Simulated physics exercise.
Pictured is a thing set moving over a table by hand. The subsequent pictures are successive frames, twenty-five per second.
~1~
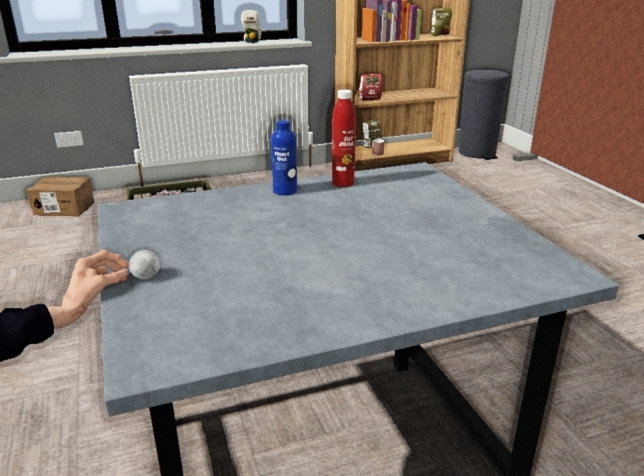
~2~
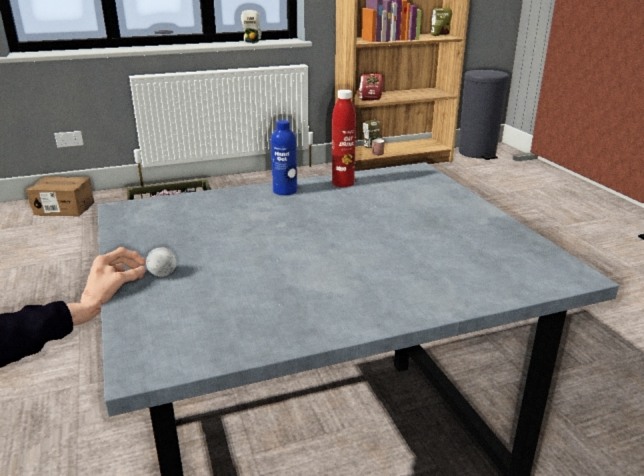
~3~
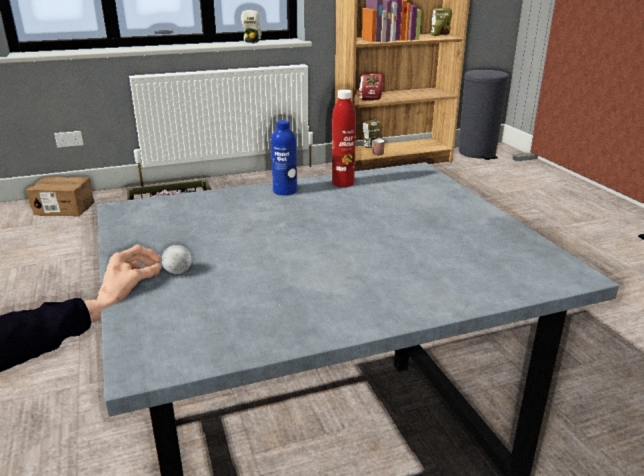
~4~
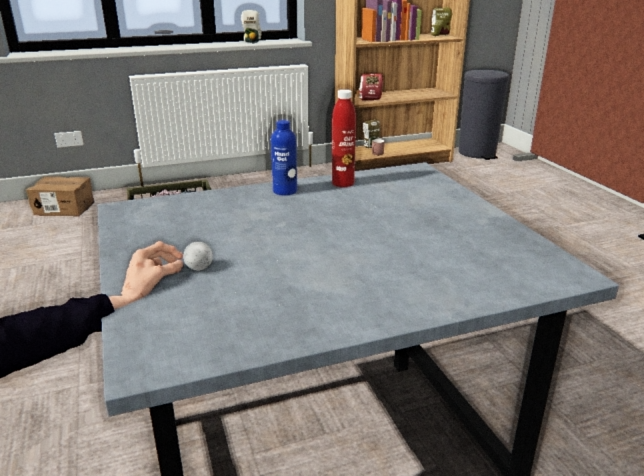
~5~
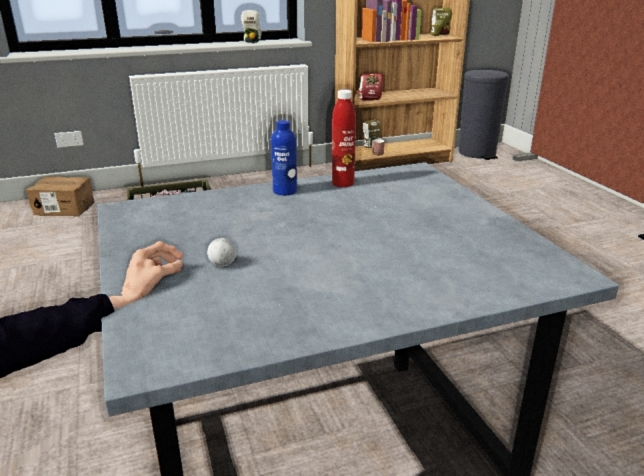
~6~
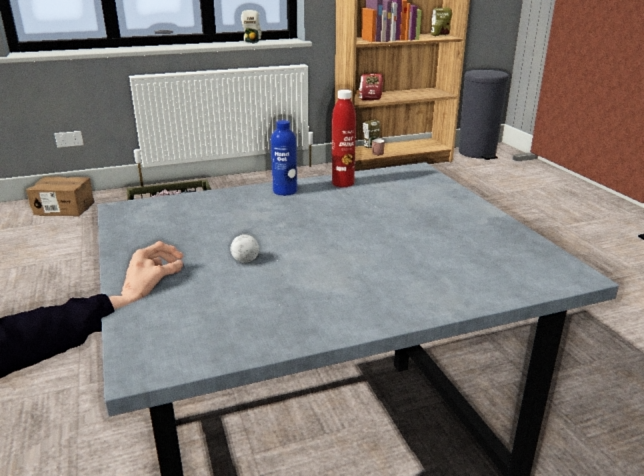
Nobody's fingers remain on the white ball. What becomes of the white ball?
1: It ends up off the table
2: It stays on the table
Option 1: It ends up off the table.
Then, 0.30 s past the last view, white ball displaced well along near (394, 225).
Then, 0.60 s past the last view, white ball displaced well along near (509, 206).
Then, 1.00 s past the last view, white ball now off the table.
Finally, off the table, white ball.
